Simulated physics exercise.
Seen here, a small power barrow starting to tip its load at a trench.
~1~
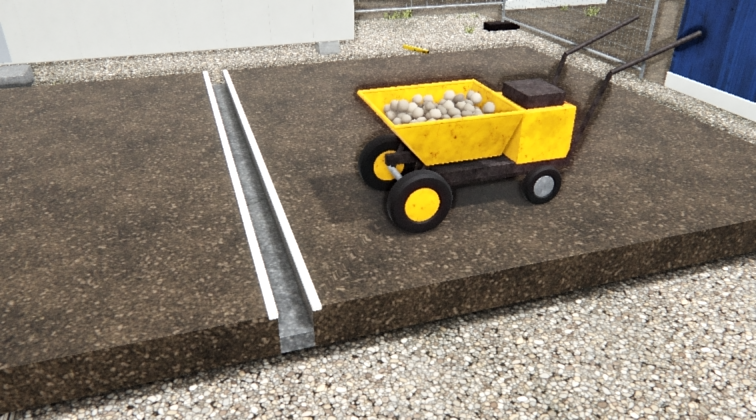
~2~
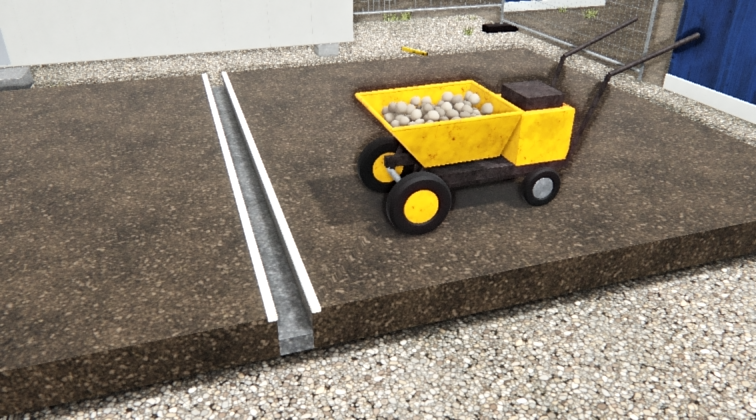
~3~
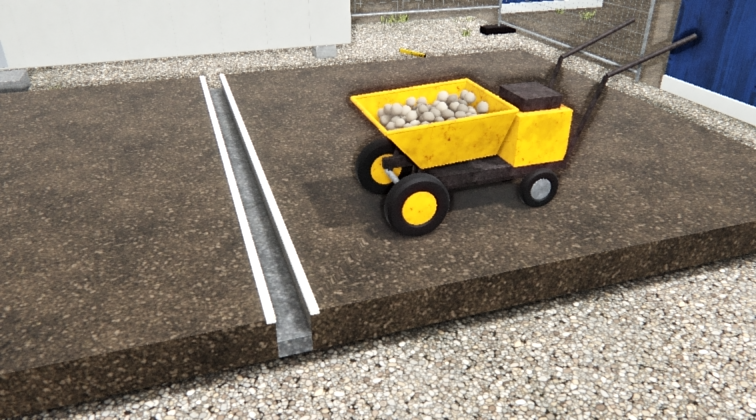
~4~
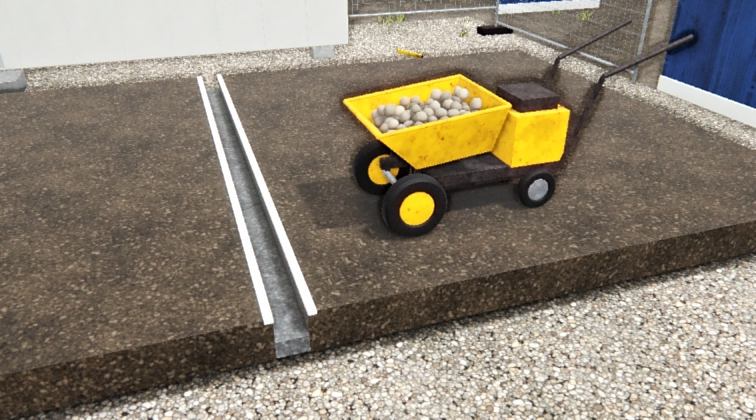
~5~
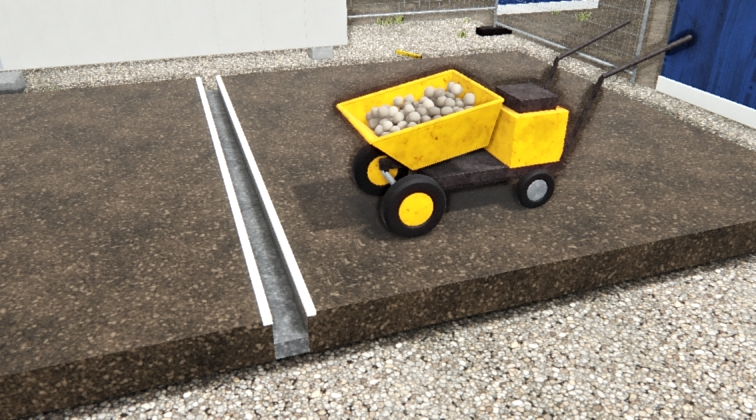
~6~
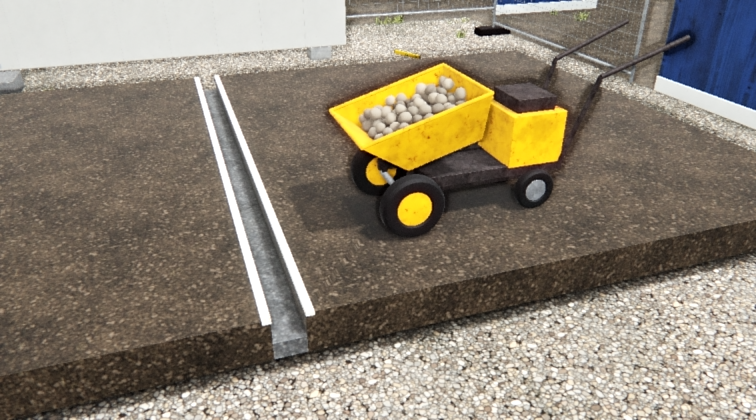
On a raised slab of dark, speckled ground edged by pale gravel, seen from above at an angle, a white wall and a wire fence stand behind. A yellow and black power barrow, its skip full of rounded grey-beige stones, sits right of a narrow white-edged trench. Its wheels stay put while the skip slowly tilts forward to the left, and the view drifts very slightly.
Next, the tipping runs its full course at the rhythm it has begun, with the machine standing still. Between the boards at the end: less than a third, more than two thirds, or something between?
Between the edges lies from one third to two thirds of the load.
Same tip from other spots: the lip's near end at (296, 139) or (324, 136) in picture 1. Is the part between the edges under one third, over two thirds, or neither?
At the first place less than a third, at the second below one third.
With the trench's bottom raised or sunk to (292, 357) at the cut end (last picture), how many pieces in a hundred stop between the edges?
Roughly 50 in a hundred.
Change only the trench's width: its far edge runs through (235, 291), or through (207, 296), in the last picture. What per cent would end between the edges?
About 50 and 50 per cent.
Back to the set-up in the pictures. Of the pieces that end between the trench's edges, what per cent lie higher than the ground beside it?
Close to 25 per cent.
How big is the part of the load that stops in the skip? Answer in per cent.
It comes to 20 per cent or so.
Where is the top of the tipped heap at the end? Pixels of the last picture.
At about (289, 211).
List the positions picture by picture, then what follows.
In the first picture, lip of the skip (394, 128), level; top of the load (448, 107), river pebbles; first edge of the trench (304, 274); far edge (264, 281), the trench under half as wide as the skip, and about as deep as wide.
In the second picture, lip of the skip (392, 130), level; top of the load (446, 109).
In the third picture, lip of the skip (386, 134), tipped barely; top of the load (441, 109).
In the fourth picture, lip of the skip (379, 137), tipped a little; top of the load (437, 111).
In the fifth picture, lip of the skip (371, 142), tipped a little; top of the load (449, 105).
In the sixth picture, lip of the skip (362, 148), tipped clearly; top of the load (441, 101); first edge of the trench (297, 279); far edge (257, 287).
Just after the last frame, skip tipped steeply; every one in the skip.
A moment on, skip tipped right over; roughly two thirds in the skip; roughly a quarter short of the trench; about a tenth in or heaped over the trench; just a few falling.
Further on, skip tipped right over; roughly a quarter in the skip; roughly a third short of the trench; roughly half in or heaped over the trench; about a tenth beyond it.
When it is over, skip tipped right over; roughly a quarter in the skip; roughly a third short of the trench; roughly half in or heaped over the trench; about a tenth beyond it.
